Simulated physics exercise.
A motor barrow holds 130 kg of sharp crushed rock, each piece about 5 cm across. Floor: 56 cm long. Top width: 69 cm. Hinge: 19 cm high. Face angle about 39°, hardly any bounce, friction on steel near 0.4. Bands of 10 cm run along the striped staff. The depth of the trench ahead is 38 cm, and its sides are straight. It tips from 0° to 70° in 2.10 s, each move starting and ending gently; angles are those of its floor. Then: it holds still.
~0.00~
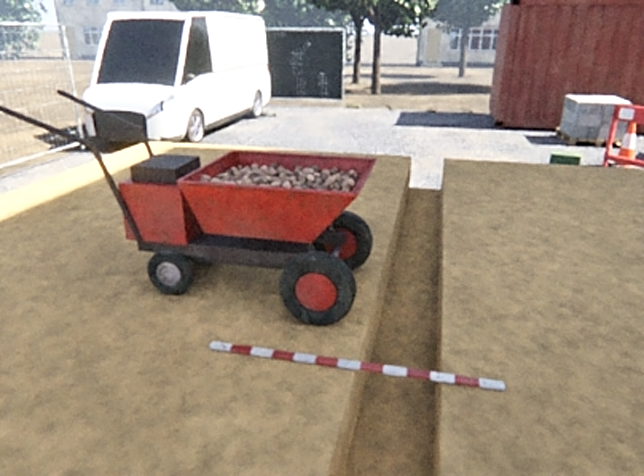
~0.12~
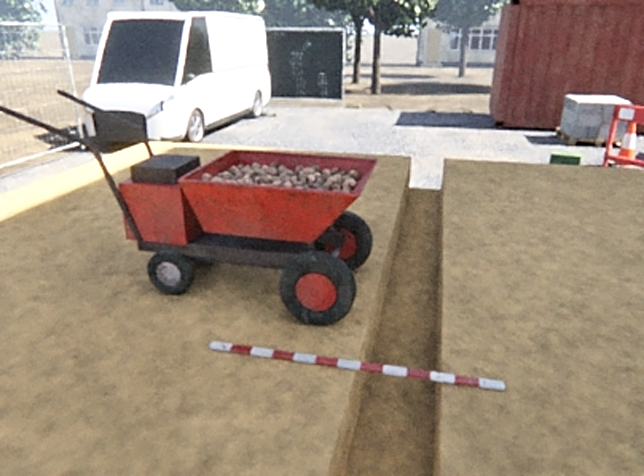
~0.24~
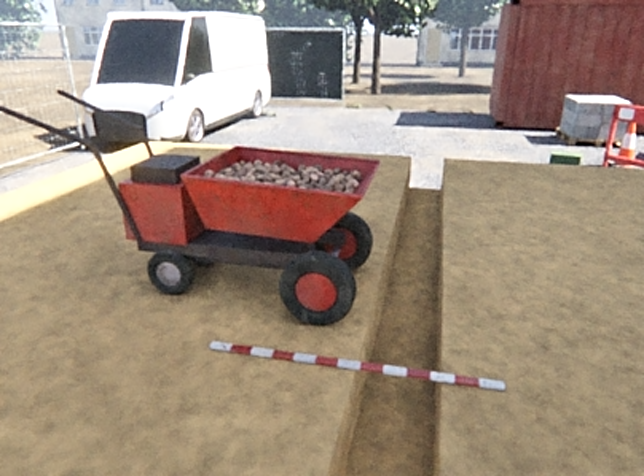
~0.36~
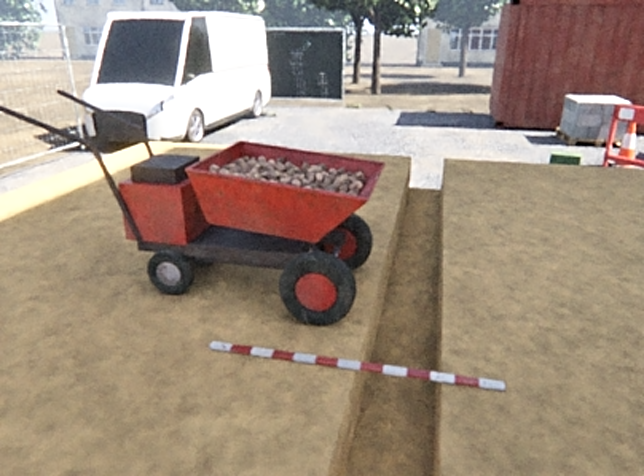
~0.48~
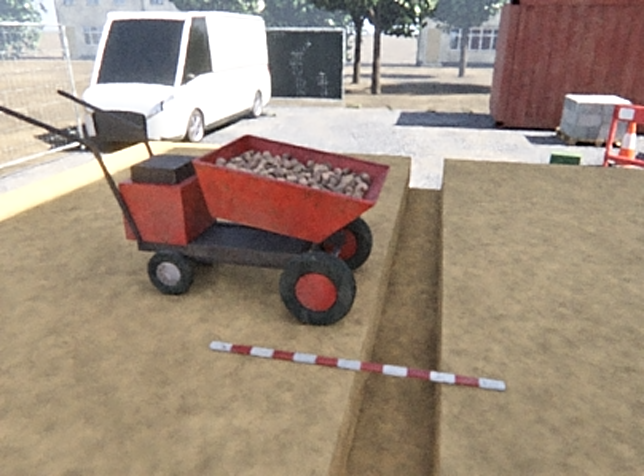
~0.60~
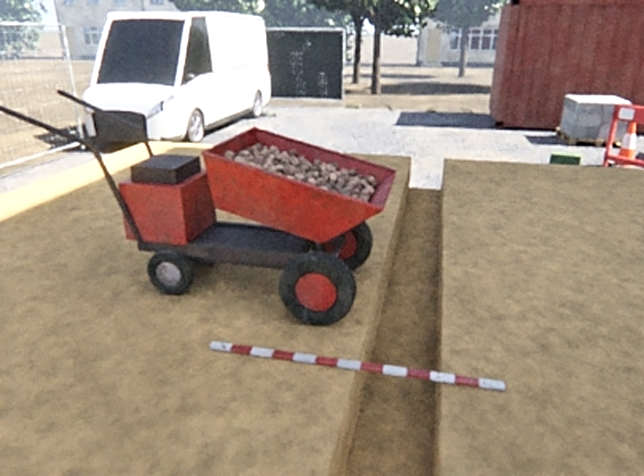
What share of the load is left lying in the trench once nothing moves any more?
About 51 per cent.
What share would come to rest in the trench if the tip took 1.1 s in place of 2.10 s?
That works out at about 45 in a hundred.
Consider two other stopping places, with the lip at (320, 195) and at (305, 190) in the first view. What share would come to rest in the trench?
First some 85, then 95 per cent.
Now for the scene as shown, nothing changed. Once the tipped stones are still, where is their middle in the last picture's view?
Their middle is at about (439, 308).
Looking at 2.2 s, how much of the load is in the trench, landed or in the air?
5 per cent or so by then.
After 1.6 s the floor is at 59°; 100 % in the skip; the foremost stones are at (427, 255).
After 2.2 s the floor is at 70°; 64 % in the skip, 5 % in the trench, 30 % past the trench; the foremost stones are at (523, 323).
After 2.5 s the floor is at 70°; 35 % in the skip, 15 % in the trench, 50 % past the trench; the foremost stones are at (565, 315).
After 4.5 s the floor is at 70°; 1 % in the skip, 51 % in the trench, 48 % past the trench; the foremost stones are at (572, 311).
